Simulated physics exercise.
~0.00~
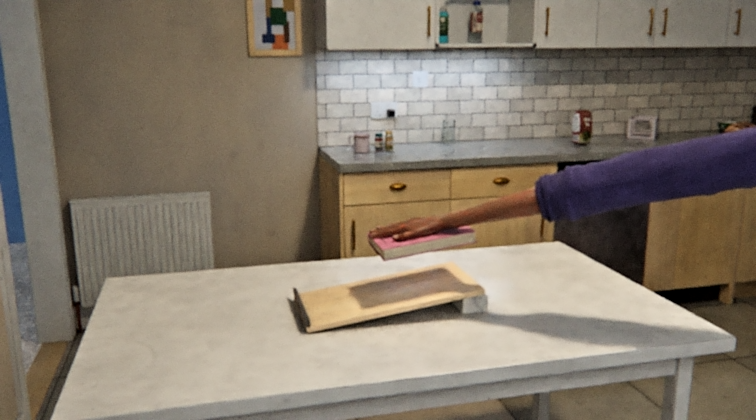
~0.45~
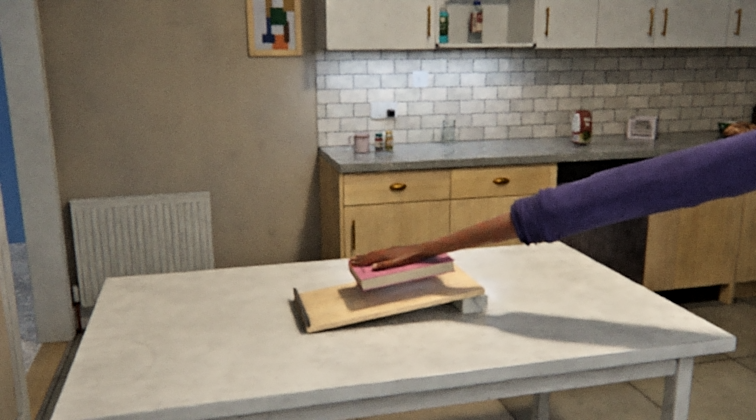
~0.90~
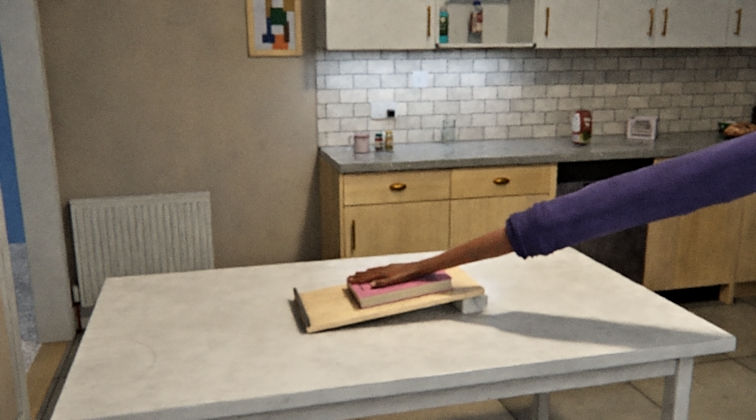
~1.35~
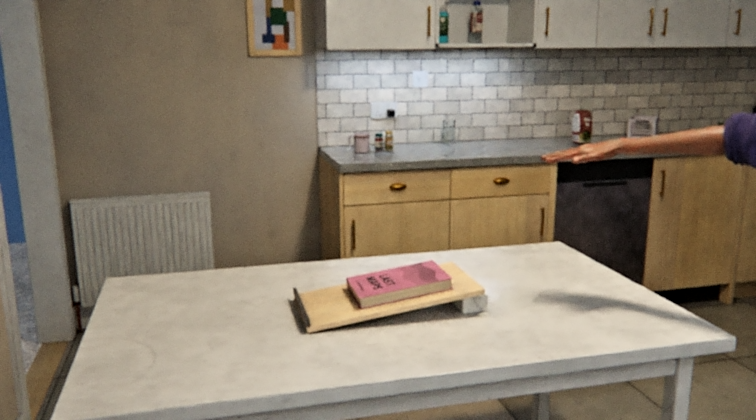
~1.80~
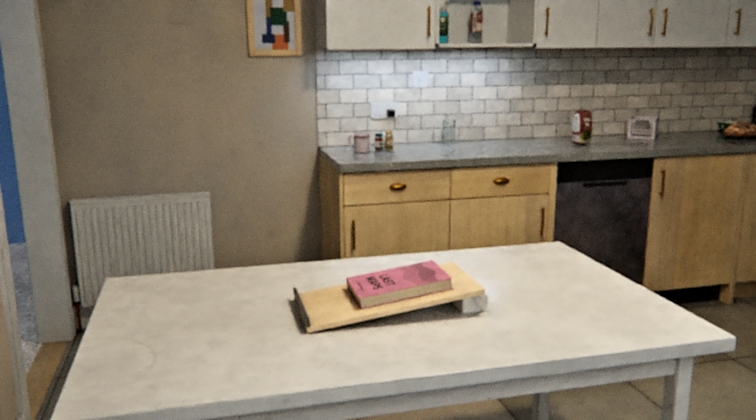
A pink book is held by a hand in a purple sleeve above a pale wooden board, which slopes gently on a small block atop a white table. The still view looks across the table into a kitchen with wooden cabinets, a grey worktop, white tiles and a radiator at left. Reaching in from the right, the arm moves the book left and down, then lays it flat on the board. The fingers let go and the hand draws back to the right, leaving the view. The book stays where it was put, resting unmoved on the slope.
